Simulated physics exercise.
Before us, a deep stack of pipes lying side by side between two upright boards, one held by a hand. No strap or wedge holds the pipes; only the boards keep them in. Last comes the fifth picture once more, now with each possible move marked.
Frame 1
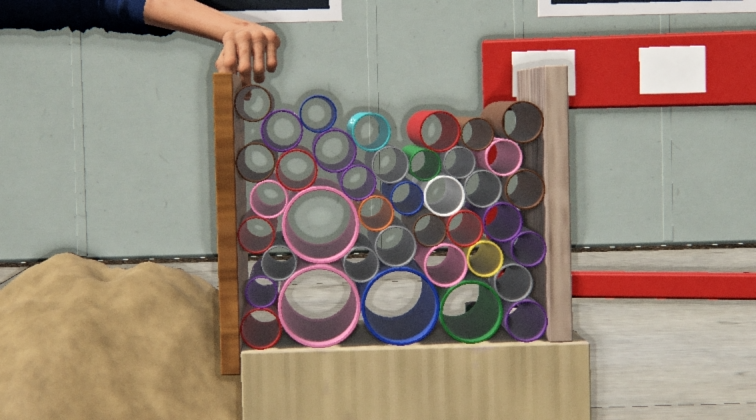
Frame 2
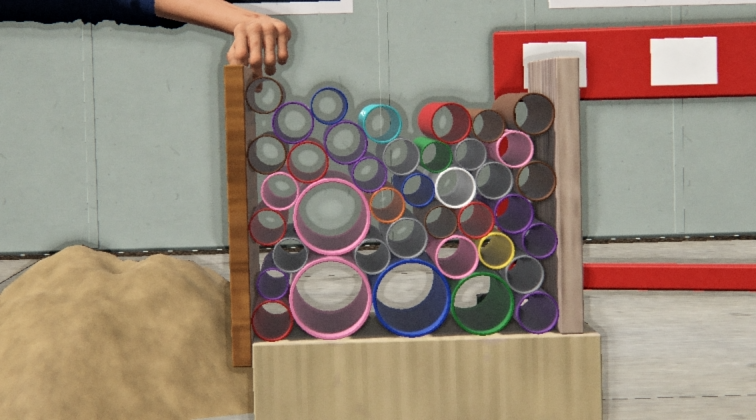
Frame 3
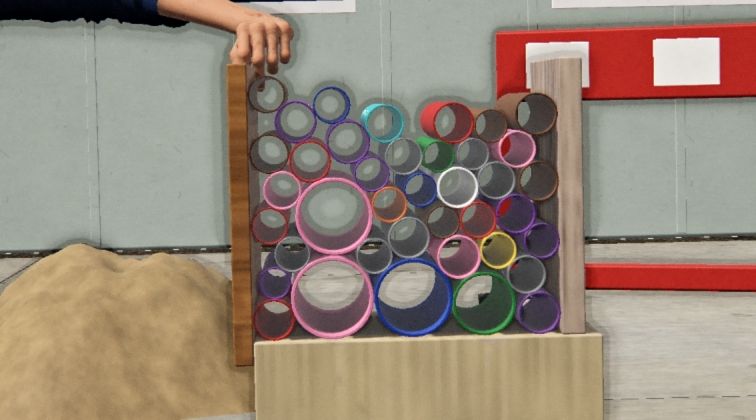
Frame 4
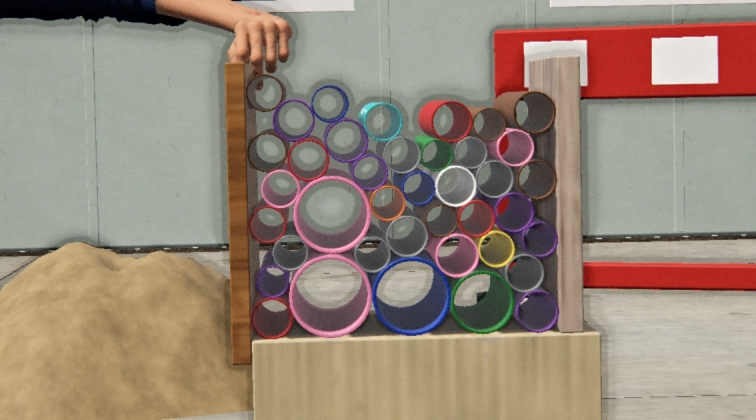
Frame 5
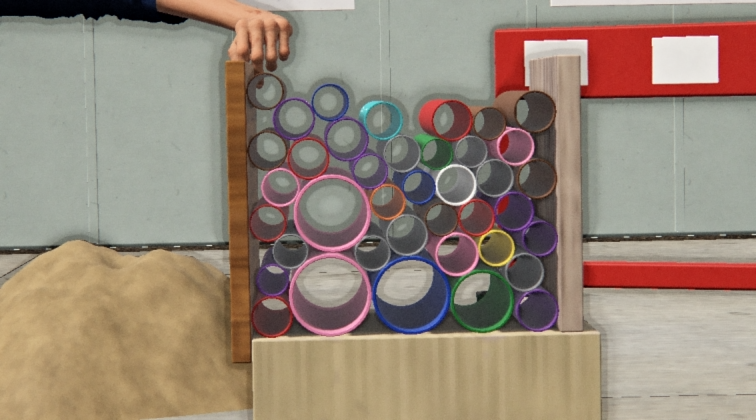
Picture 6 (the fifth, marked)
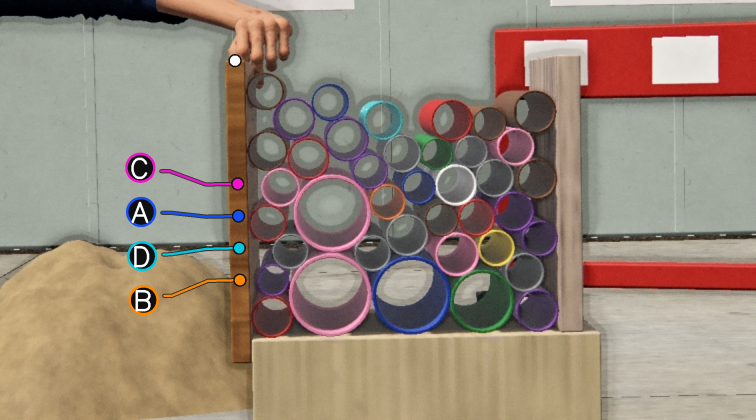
The footage shows a hand resting on top of the left of two upright boards, with colourful pipes stacked between them on a pale block. The view shifts slightly early on, while the hand, boards and pipes show almost no other movement.
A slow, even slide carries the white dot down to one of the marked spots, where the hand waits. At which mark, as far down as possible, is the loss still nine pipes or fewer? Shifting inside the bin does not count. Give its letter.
Slide it to B.
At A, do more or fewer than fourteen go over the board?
It loses fewer than fourteen.
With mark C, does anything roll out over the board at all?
At C: Yes.
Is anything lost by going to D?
Yes.
On the marked copy, A at (238, 216); B at (240, 280); C at (238, 184); D at (239, 248); the white dot at (235, 61).
Taking B. A third of the way, top of the board (248, 154).
Two thirds of the way, top of the board (250, 257).
When it is over, top of the board (251, 279), eight out over the board.
As for the rest, A about five out over the board; C about four out over the board; D about five out over the board.
